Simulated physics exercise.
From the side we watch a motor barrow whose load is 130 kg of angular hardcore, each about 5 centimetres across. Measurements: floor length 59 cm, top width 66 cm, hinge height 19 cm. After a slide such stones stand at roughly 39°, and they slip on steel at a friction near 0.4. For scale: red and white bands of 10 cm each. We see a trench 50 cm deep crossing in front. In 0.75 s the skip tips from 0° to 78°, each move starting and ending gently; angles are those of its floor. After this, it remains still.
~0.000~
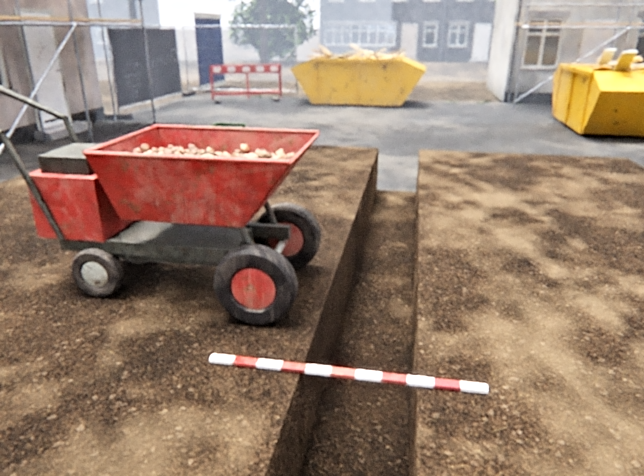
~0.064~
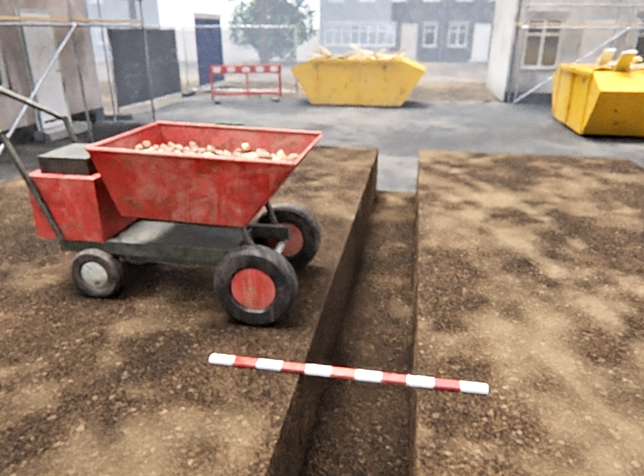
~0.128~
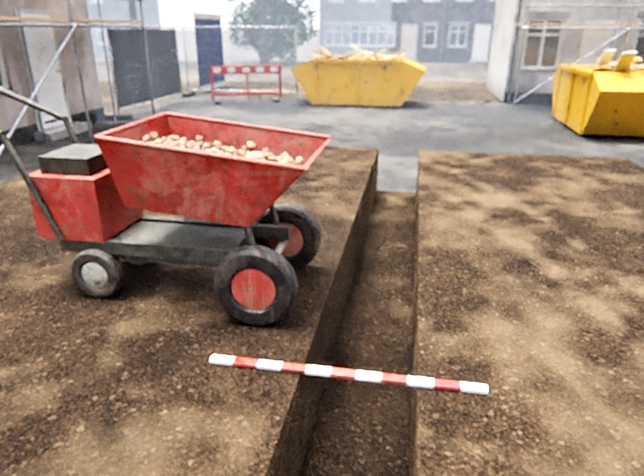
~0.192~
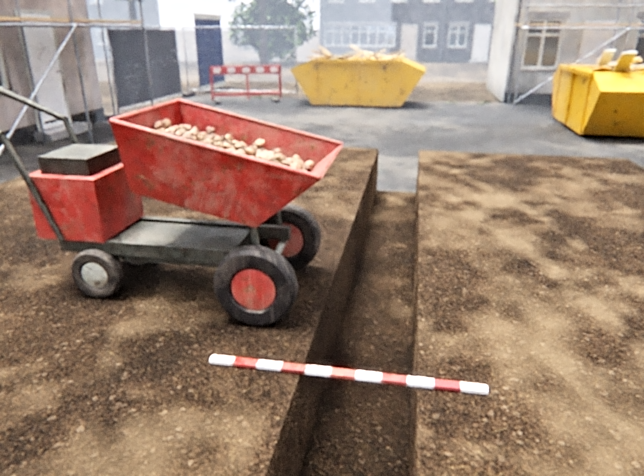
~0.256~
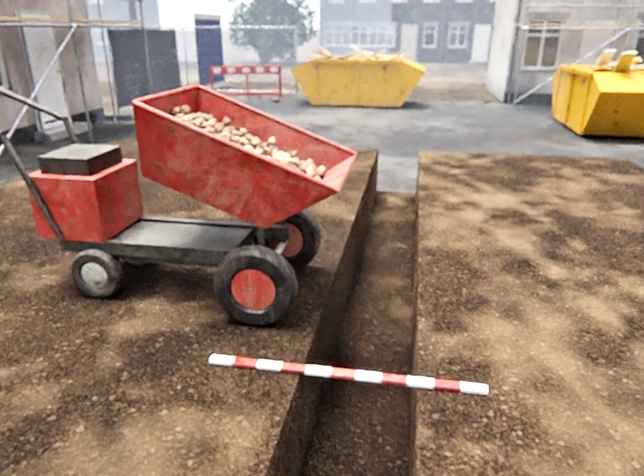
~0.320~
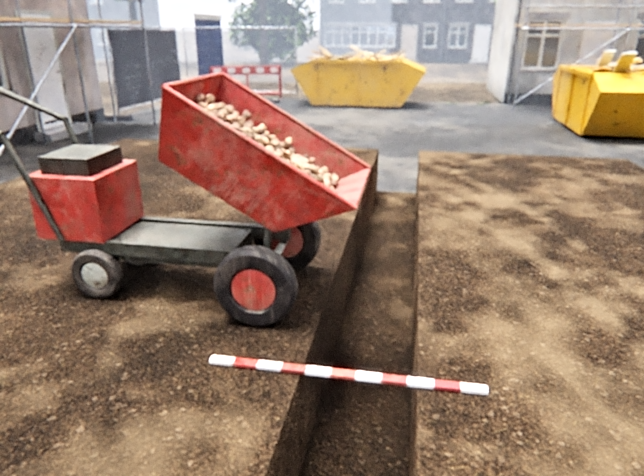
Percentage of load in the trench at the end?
43 per cent.
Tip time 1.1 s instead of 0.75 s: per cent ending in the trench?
It'd be some 55 per cent.
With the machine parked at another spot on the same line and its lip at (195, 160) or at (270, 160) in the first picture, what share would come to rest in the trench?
It comes to about 100 and 60 in a hundred.
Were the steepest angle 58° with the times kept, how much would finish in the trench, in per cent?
It comes out at about 10 percent.
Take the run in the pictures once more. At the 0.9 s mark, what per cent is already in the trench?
10 per cent, give or take.
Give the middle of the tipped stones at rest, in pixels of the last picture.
Centre estimate: Around (436, 306).
After 0.6 s the floor is at 66°; 100 % in the skip; the foremost stones are at (383, 250).
After 0.9 s the floor is at 78°; 67 % in the skip, 8 % in the trench, 25 % past the trench; the foremost stones are at (476, 311).
After 1.2 s the floor is at 78°; 17 % in the skip, 24 % in the trench, 59 % past the trench; the foremost stones are past the picture's edge.
After 3.2 s the floor is at 78°; 0 % in the skip, 43 % in the trench, 57 % past the trench; the foremost stones are past the picture's edge.
